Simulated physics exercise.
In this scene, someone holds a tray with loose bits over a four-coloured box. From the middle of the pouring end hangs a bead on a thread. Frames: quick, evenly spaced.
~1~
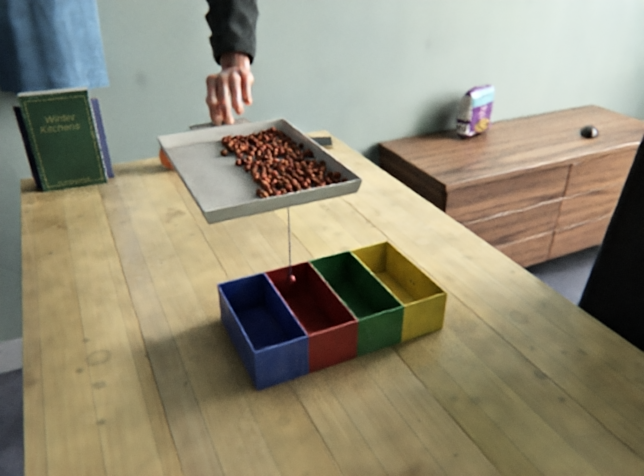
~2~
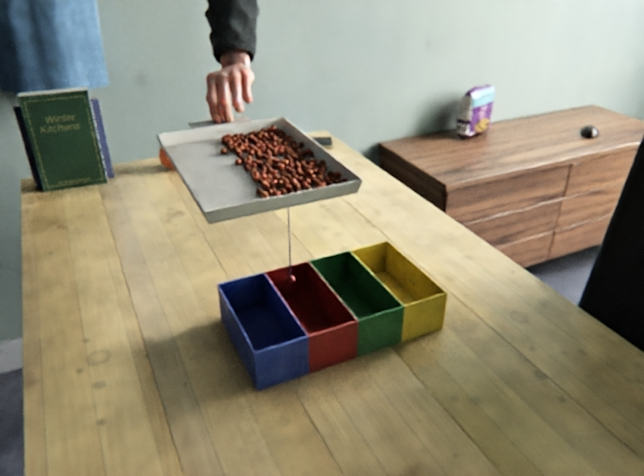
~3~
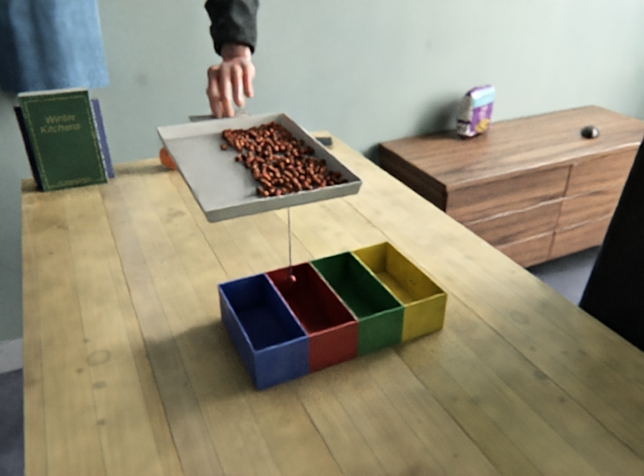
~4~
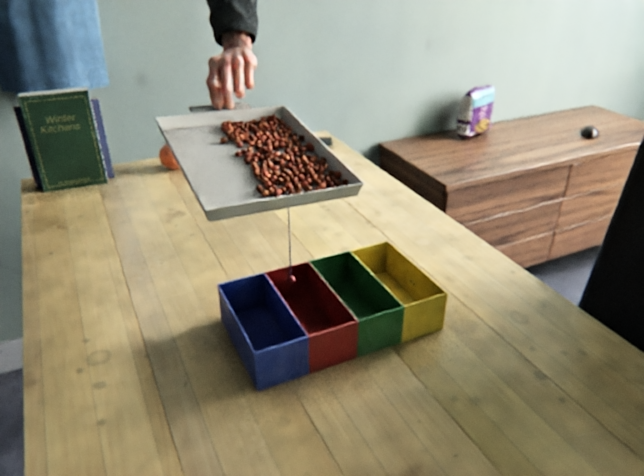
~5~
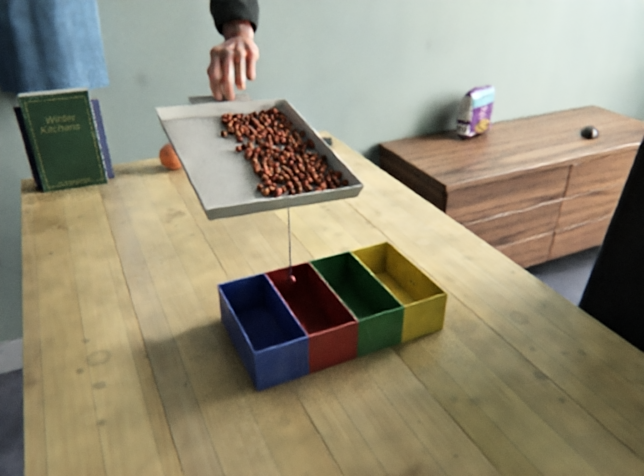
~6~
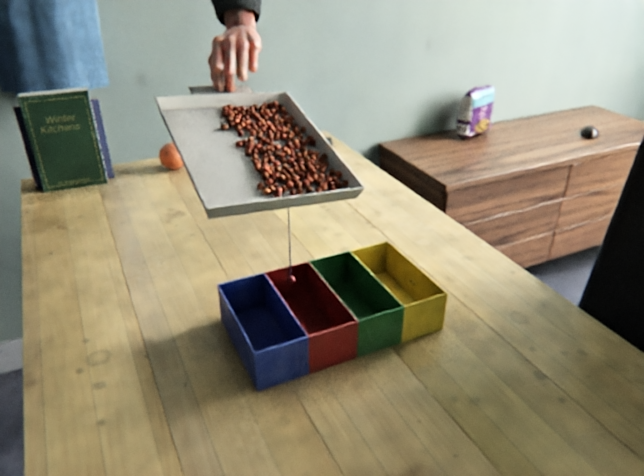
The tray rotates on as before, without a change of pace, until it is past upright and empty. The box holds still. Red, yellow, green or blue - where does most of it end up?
Most of it ends up in green.
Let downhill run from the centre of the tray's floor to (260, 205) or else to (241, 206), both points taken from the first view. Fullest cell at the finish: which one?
The cell in blue first, that blue cell second.
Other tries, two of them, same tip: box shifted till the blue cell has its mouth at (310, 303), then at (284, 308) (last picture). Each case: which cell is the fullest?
That red cell, and then the green cell.
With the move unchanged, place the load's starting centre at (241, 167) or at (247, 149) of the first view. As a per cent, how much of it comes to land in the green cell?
Close to 70 per cent, followed by close to 80 per cent.
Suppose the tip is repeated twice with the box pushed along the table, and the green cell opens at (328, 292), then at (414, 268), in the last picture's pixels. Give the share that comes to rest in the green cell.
First placement: 40 per cent; second placement: 0 per cent.
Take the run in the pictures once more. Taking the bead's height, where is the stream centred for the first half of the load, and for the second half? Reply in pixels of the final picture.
The opening half passes (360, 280), the closing half (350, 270).
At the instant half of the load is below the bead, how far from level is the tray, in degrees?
The tilt then is about 95°.
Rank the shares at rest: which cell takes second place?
The answer would be the cell in red.
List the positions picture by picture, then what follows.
Corners of the pouring end (207, 209) and (358, 178), level; middle of the load (276, 162), clay pellets; bead on its thread (291, 280); blue cell (282, 360); red cell (333, 343); green cell (380, 328); yellow cell (424, 314), in the first frame.
Corners of the pouring end (207, 209) and (358, 179), level; middle of the load (276, 161), in the second frame.
Corners of the pouring end (208, 208) and (359, 180), tipped barely, lowest at the right corner; middle of the load (276, 159), in the third frame.
Corners of the pouring end (208, 207) and (359, 182), tipped a little, lowest at the right corner; middle of the load (276, 155), in the fourth frame.
Corners of the pouring end (209, 206) and (360, 184), tipped a little, lowest at the right corner; middle of the load (277, 151), in the fifth frame.
Corners of the pouring end (210, 205) and (360, 186), tipped a little, lowest at the right corner; middle of the load (278, 147); blue cell (282, 360); red cell (333, 344); green cell (380, 328); yellow cell (424, 314), in the sixth frame.
Just after the last frame, tray tipped steeply; every one on the tray.
A moment on, tray tipped right over; roughly a quarter on the tray; roughly half in the green cell; about a tenth in the red cell; about a tenth in the yellow cell; roughly a quarter falling or outside the box.
Further on, tray tipped past a quarter turn; the larger part in the green cell; roughly a quarter in the red cell; about a tenth in the yellow cell; just a few falling or outside the box.
When it is over, tray tipped past a quarter turn; the larger part in the green cell; roughly a quarter in the red cell; about a tenth in the yellow cell; not one in the blue cell; just a few outside the box.
